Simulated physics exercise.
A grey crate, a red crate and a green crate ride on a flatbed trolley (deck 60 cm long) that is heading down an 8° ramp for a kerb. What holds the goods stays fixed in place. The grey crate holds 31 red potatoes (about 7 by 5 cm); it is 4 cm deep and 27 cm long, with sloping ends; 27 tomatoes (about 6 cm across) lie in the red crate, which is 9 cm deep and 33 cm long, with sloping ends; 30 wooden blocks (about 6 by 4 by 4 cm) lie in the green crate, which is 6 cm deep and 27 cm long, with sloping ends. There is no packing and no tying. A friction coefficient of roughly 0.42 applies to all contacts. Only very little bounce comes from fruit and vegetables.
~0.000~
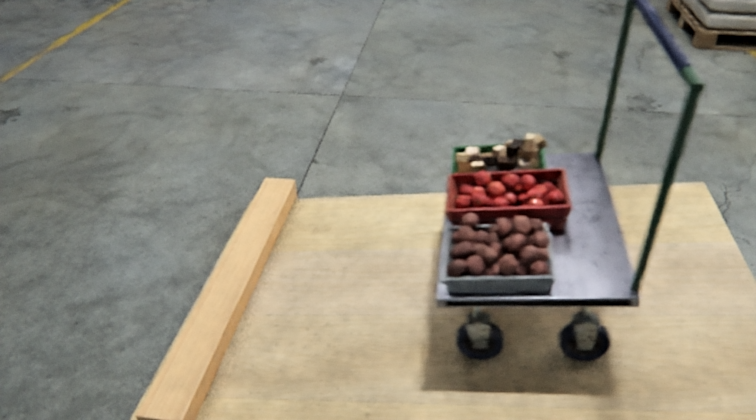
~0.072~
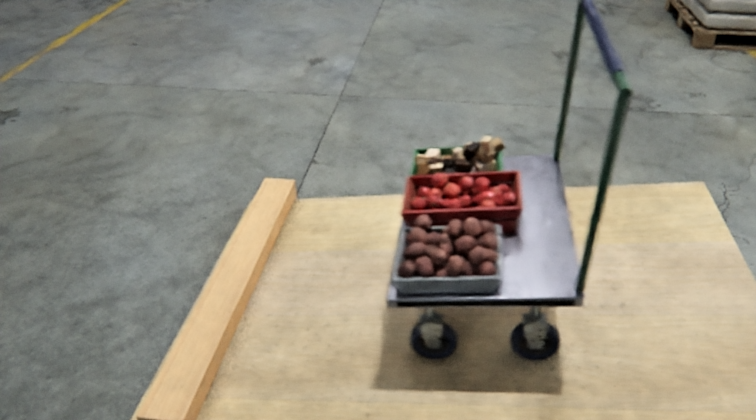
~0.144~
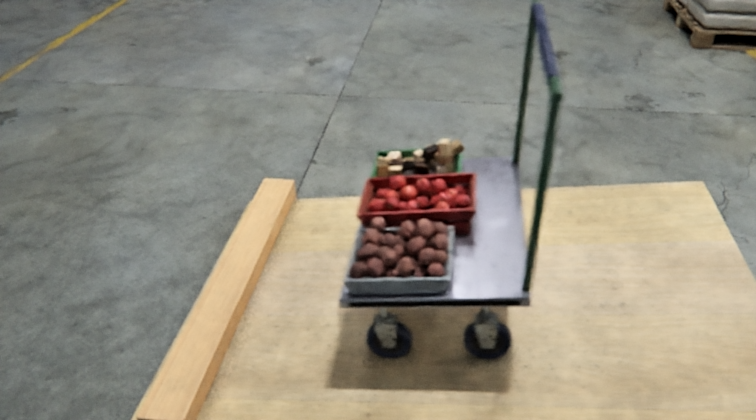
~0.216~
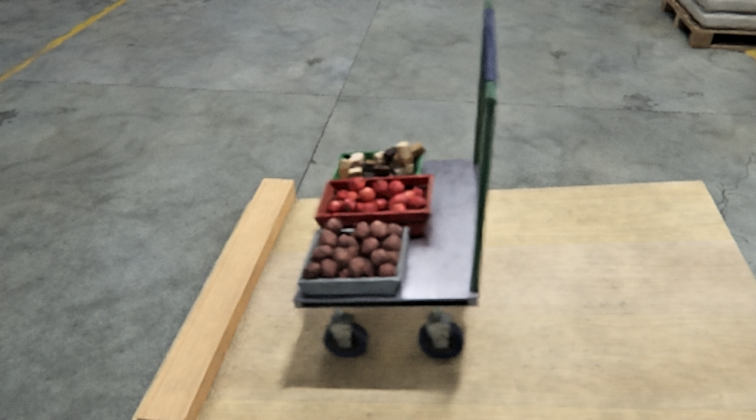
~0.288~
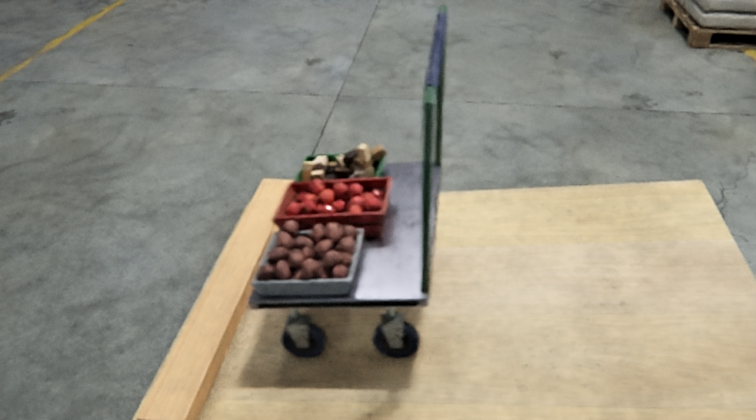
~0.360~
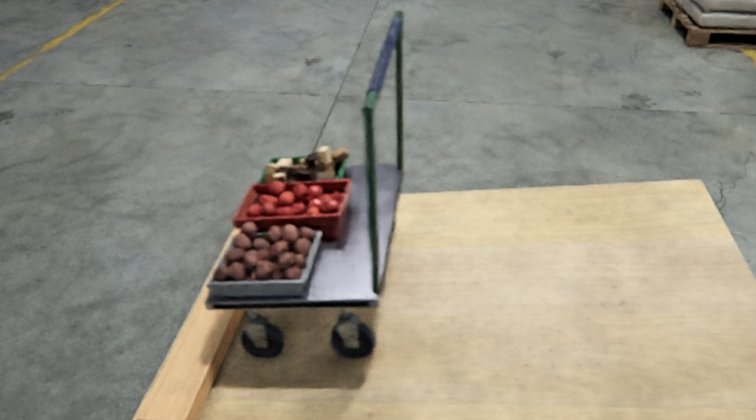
To begin with, a flatbed trolley with a tall green-framed handle stands right of centre on a pale wooden board, carrying a grey crate of potatoes, a red crate of red items and a green crate of wooden blocks. It then rolls steadily left, until its front edge overlaps the wooden beam, the crates still loaded.
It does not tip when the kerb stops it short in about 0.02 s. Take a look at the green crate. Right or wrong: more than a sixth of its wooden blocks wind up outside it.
Right.
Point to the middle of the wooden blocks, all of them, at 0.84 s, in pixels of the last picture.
Near (255, 180) in pixels.
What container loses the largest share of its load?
The green crate.
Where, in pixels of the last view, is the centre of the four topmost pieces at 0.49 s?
Mean place: About (253, 163) in the last picture.
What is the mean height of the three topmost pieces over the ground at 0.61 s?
Roughly 54 centimetres.
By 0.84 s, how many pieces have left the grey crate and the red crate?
Grey crate 10, red crate 6, roughly.
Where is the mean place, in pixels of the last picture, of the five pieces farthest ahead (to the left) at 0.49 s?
Centre: About (192, 225) px.
After 0.39 s, the wheels strike.
After 0.49 s, the grey crate is down by 5 of 31, the red crate has all 27 and the green crate is down by 4 of 30.
After 0.61 s, the grey crate is down by 8 of 31, the red crate is down by 3 of 27 and the green crate is down by 10 of 30.
After 0.84 s, the grey crate is down by 10 of 31, the red crate is down by 6 of 27 and the green crate is down by 13 of 30.
Outcome (at 1.34 s), the grey crate is down by 10 of 31, the red crate is down by 6 of 27 and the green crate is down by 13 of 30. Asked share, 13 of 30, 43 per cent.
